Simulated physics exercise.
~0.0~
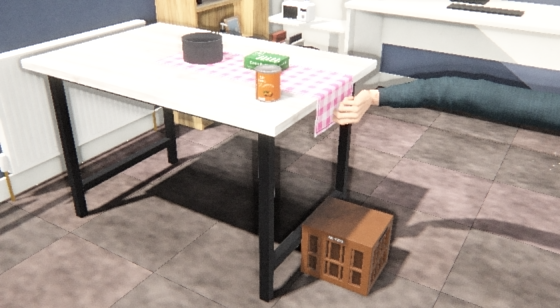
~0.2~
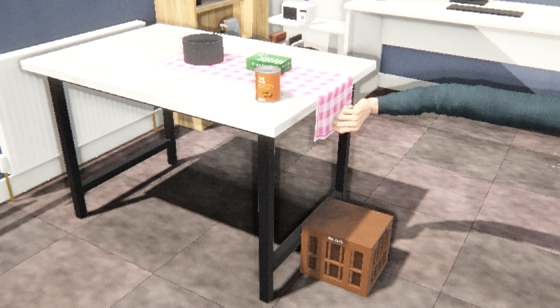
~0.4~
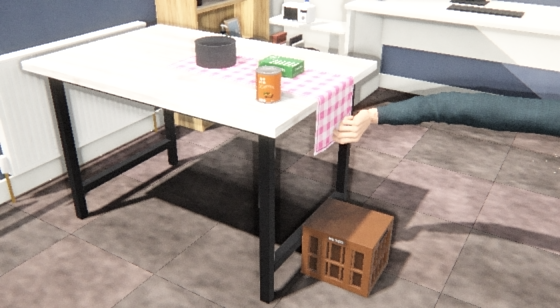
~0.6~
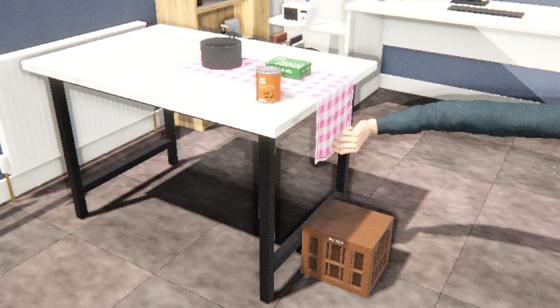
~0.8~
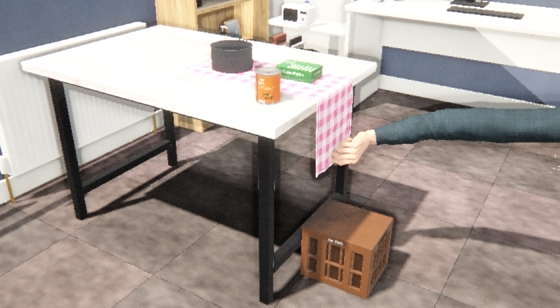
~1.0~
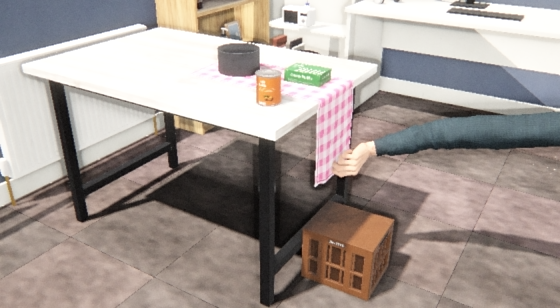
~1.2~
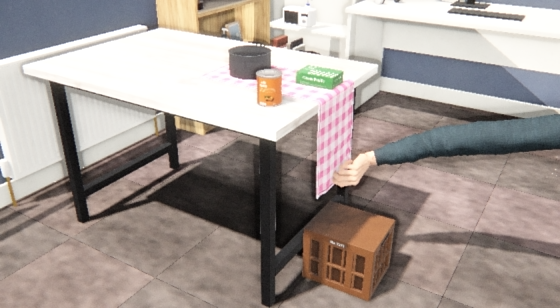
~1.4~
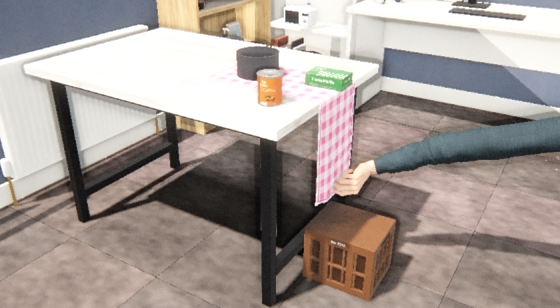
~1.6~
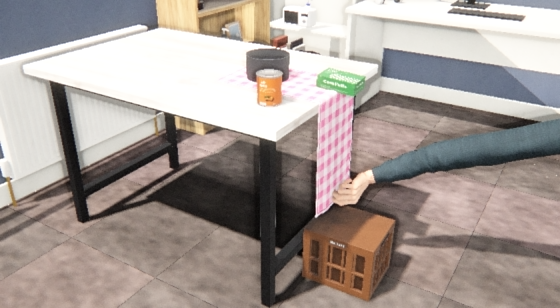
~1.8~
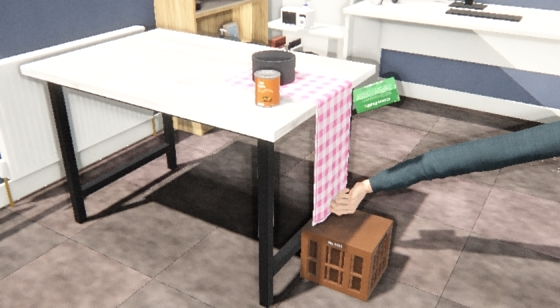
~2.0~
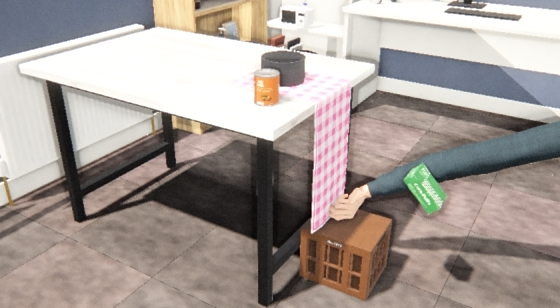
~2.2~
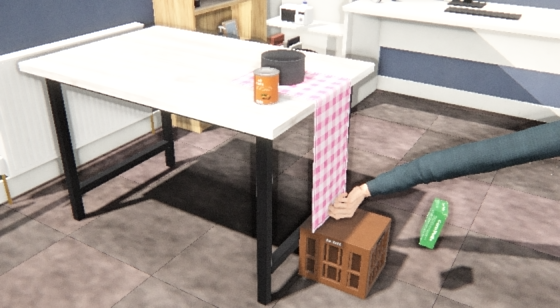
The video shows a hand pulling the end of a pink checkered cloth down beside a white table until it reaches a brown crate, drawing a dark pot and green packet along. The packet tips over the edge and lands on the floor, while the orange tin and pot remain on the table.
